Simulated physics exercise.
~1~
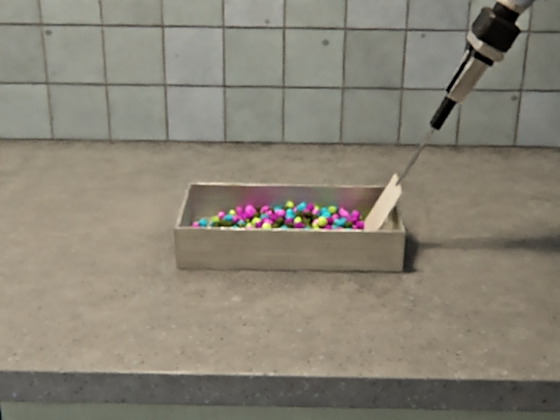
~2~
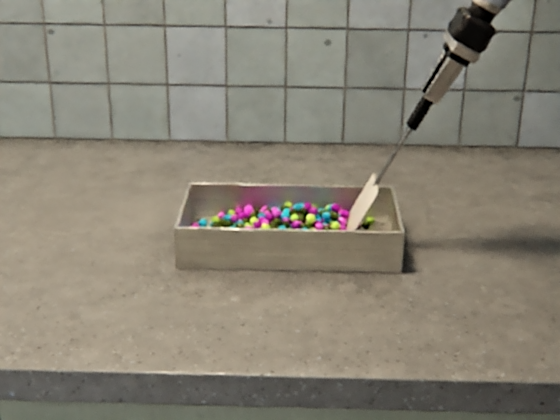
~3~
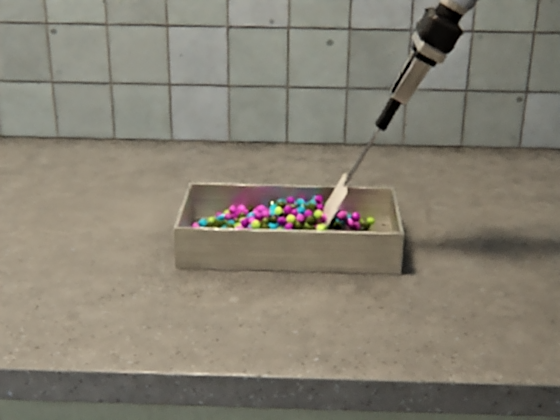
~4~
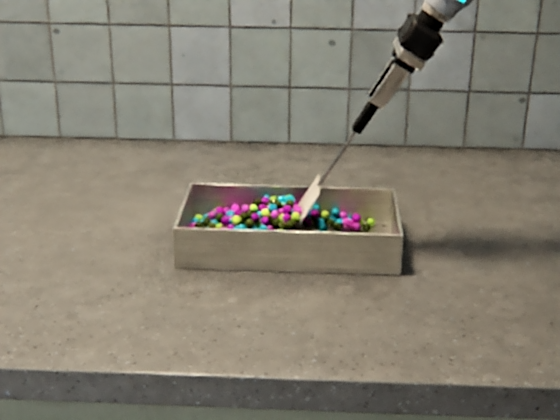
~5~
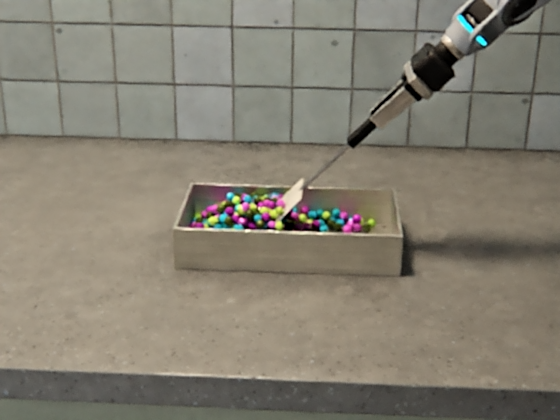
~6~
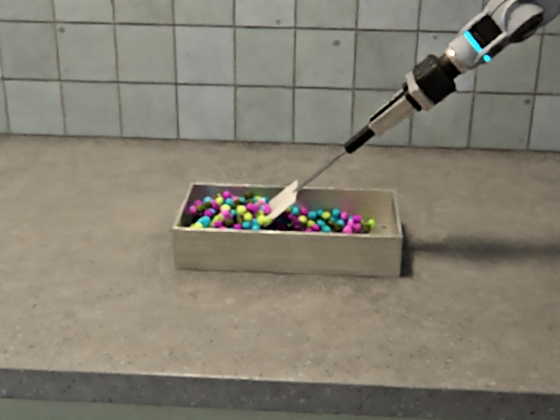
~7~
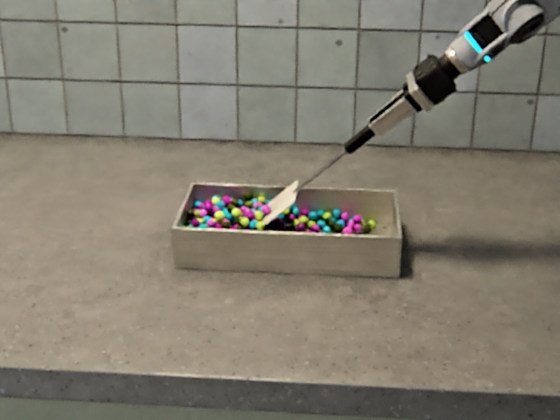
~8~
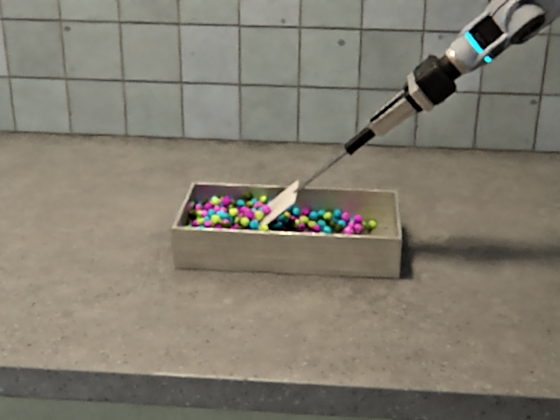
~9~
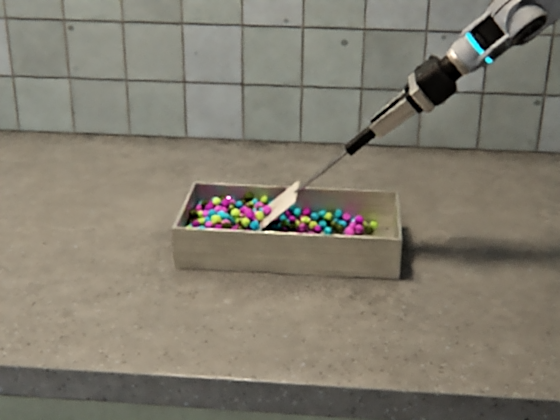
A robot arm drags a spatula left through colorful sweets in a tin, then stops.
